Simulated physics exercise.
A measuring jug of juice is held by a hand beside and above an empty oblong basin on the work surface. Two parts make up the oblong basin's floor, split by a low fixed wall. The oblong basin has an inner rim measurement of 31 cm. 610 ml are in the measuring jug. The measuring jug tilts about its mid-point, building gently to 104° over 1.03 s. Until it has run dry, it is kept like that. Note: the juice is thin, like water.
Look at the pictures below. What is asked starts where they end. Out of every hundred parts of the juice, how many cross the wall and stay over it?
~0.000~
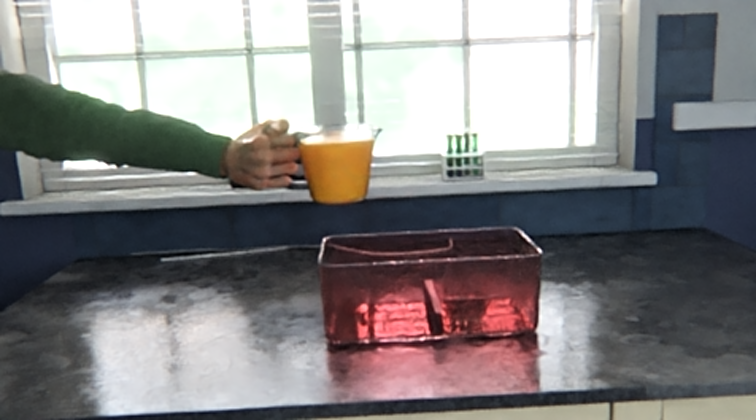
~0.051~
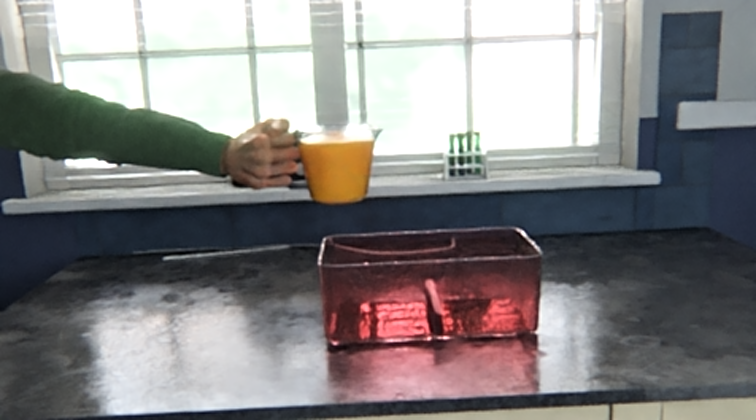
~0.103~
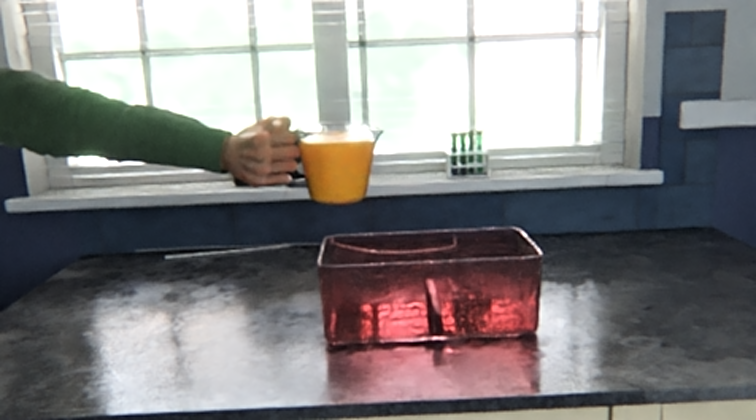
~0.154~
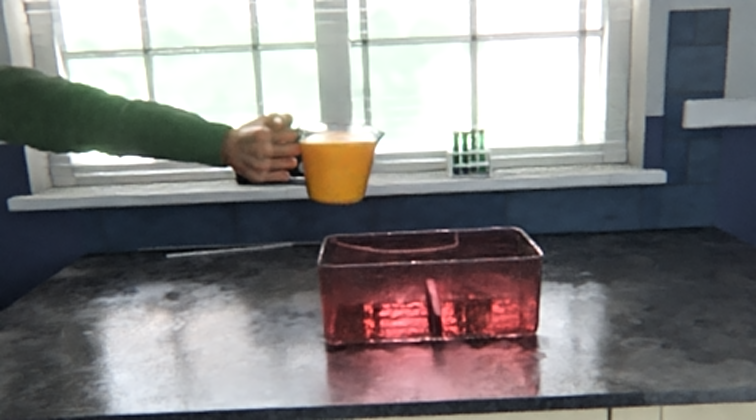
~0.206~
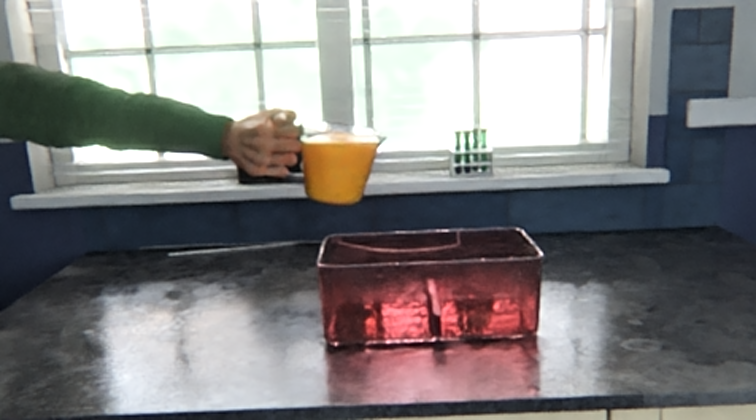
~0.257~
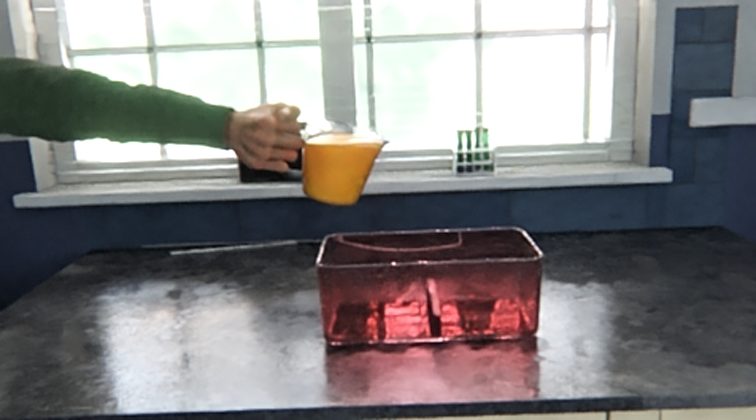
About 53 in every hundred.
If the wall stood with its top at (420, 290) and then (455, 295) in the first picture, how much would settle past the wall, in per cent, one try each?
Around 80 and 15 percent, in that order.
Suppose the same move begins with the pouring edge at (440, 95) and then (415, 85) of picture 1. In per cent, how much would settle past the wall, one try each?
The first try gives 80 percent and the second 90 percent.
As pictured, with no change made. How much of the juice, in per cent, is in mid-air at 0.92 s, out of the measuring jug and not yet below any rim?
Roughly 12 %.
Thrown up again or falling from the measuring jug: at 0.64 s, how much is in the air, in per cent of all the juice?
It comes to roughly 24 per cent.
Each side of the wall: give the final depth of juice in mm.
Left roughly 12 mm; right roughly 14 mm.
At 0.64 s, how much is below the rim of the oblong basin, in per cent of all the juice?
12 %, more or less.
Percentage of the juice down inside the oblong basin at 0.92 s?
About 78 %.
Then, 0.64 s in, the tilt is 71° and 63 per cent is still to pour, 3 is left of the wall and 10 right of it.
Then, 0.92 s in, the tilt is 101° and 11 per cent is still to pour, 27 is left of the wall and 50 right of it.
Then, 1.21 s in, the tilt is 104° and 0 per cent is still to pour, 46 is left of the wall and 52 right of it.
Then, 1.53 s in, the tilt is 104° and 0 per cent is still to pour, 46 is left of the wall and 53 right of it.
Finally, 46 per cent lies left of the wall, 53 right of it and 1 outside.
